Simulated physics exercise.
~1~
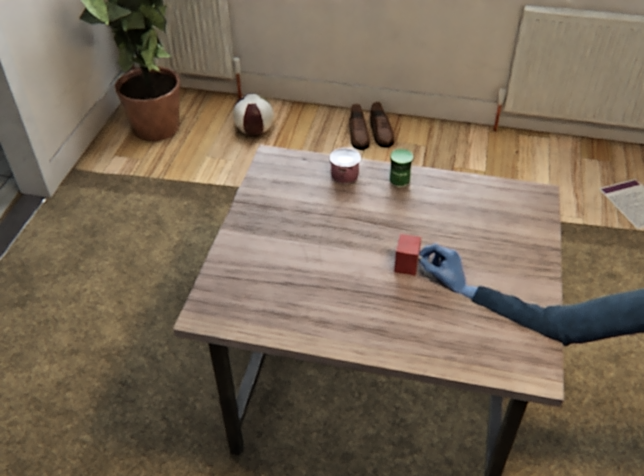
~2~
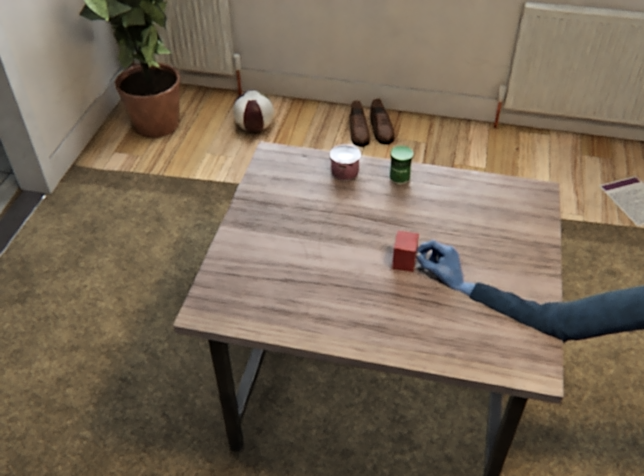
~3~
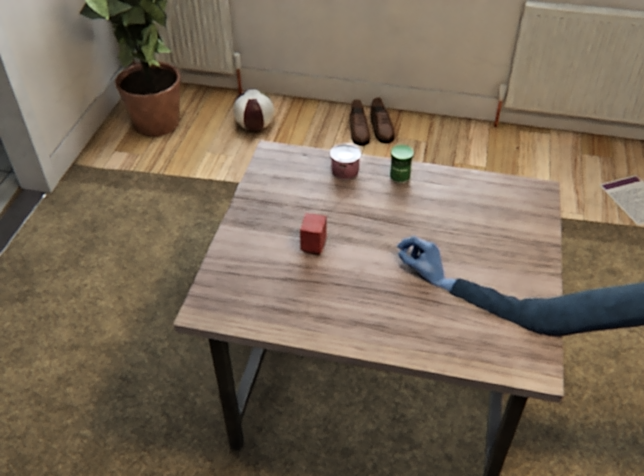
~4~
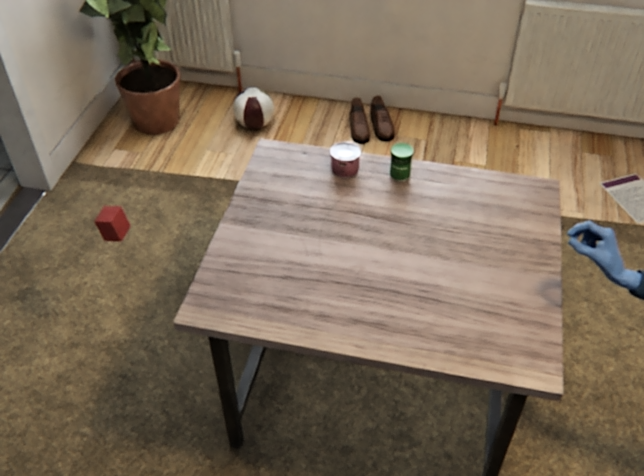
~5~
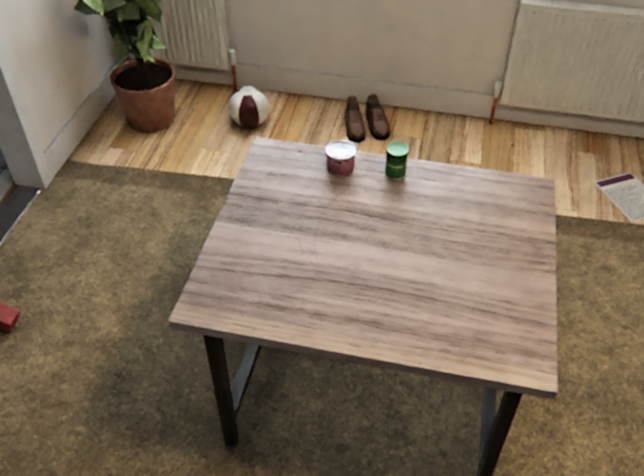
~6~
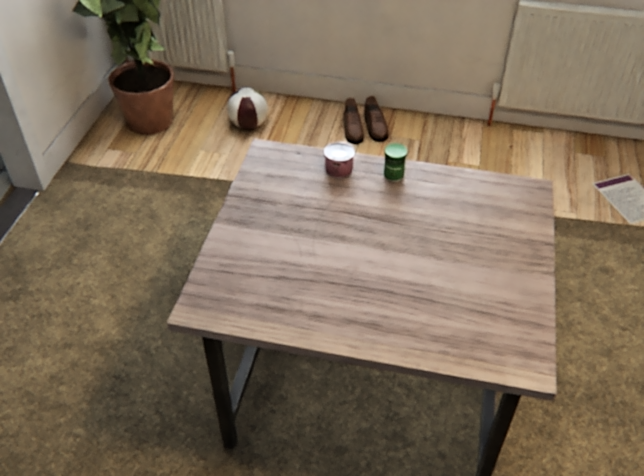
At first, a blue-gloved hand reaches in from the right and rests against a small red block on a wooden table, with a pink tub and a green tin standing near the far edge. The hand pushes the block to the left, then lets go and draws back as the block keeps sliding, still upright. The block leaves the left side of the table and tilts in the air while the hand withdraws to the right. It drops further left, lying tipped at the edge of the view. Finally the block is out of sight, and the tub and tin remain in place.
